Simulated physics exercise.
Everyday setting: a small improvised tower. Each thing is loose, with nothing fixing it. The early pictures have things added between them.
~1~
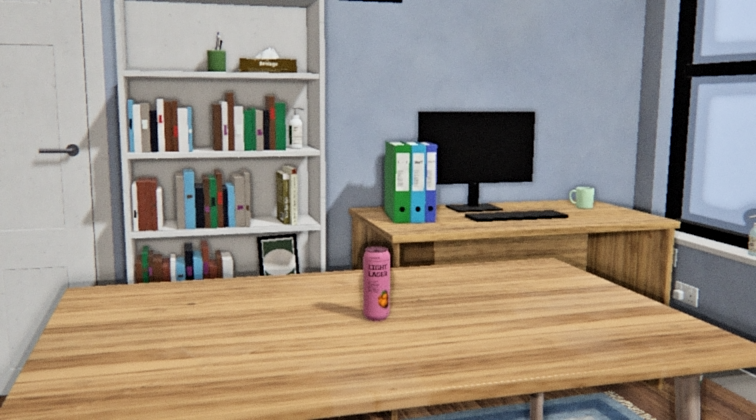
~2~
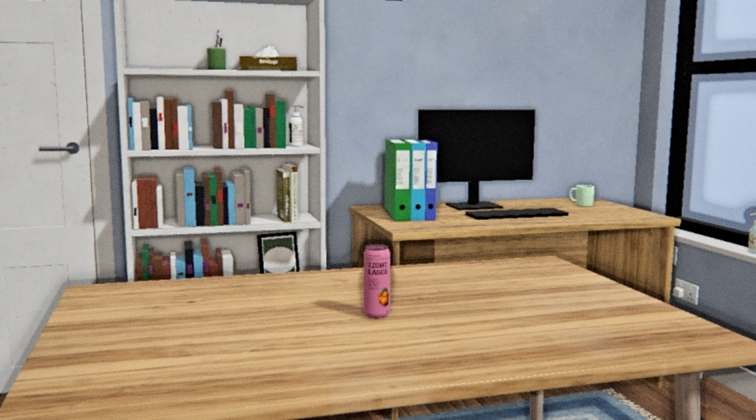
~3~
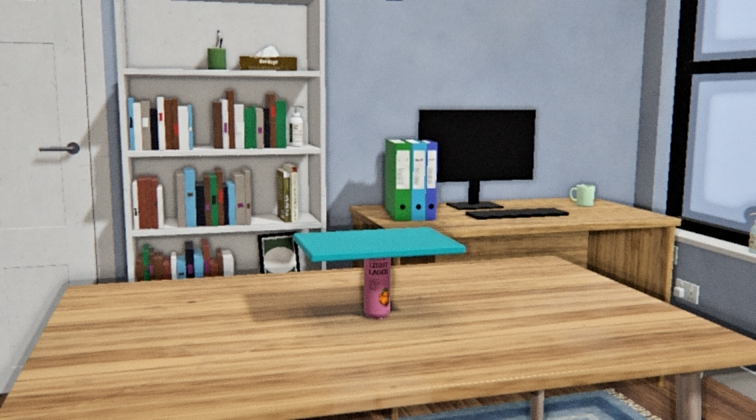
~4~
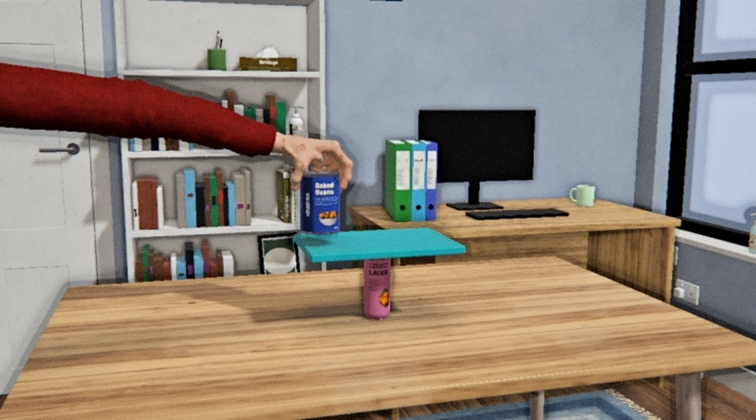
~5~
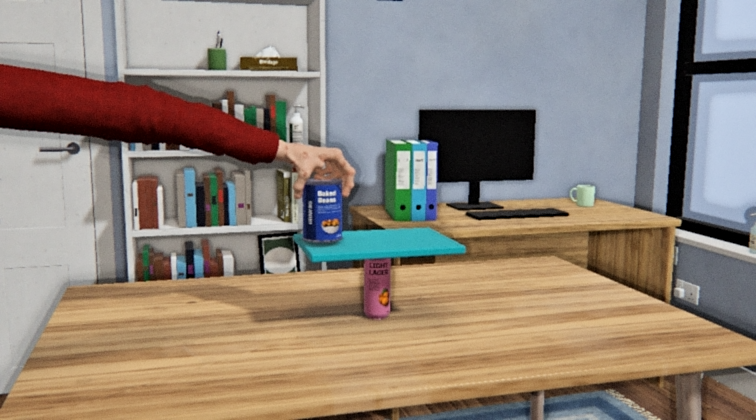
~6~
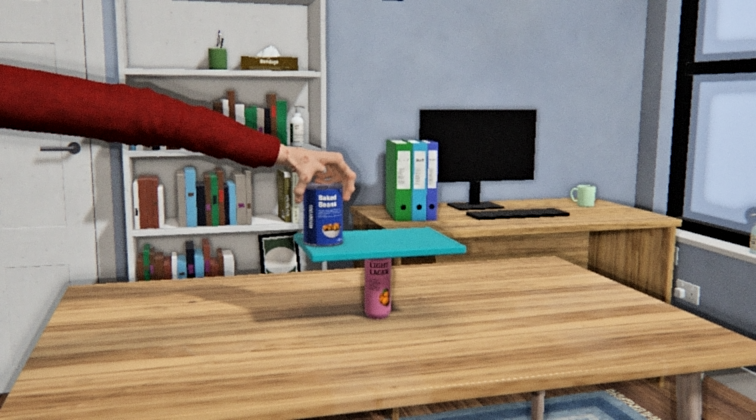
A hand in a red sleeve lowering a blue tin onto the left end of a turquoise lid atop a pink can.
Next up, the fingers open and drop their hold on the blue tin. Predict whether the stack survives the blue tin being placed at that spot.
Prediction: The stack collapses.
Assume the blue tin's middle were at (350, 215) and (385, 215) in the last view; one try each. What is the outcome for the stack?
Result one: The stack falls. Result two: The stack stands.
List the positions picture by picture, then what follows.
In the first frame, the last thing is not in view yet.
In the second frame, the last thing is not in view yet.
In the third frame, the last thing is not in view yet; turquoise lid (376, 243).
In the fourth frame, on its way; blue tin (320, 202); turquoise lid (376, 244).
In the fifth frame, on its way; blue tin (323, 210); turquoise lid (376, 243).
In the sixth frame, set down, still held; blue tin (323, 214); turquoise lid (377, 243).
Then, 0.40 s later than the last frame, blue tin now fallen; turquoise lid on its side.
Then, 0.80 s later than the last frame, turquoise lid now fallen.
When it is over, fallen, turquoise lid and blue tin; pink can as before. The stack comes apart.
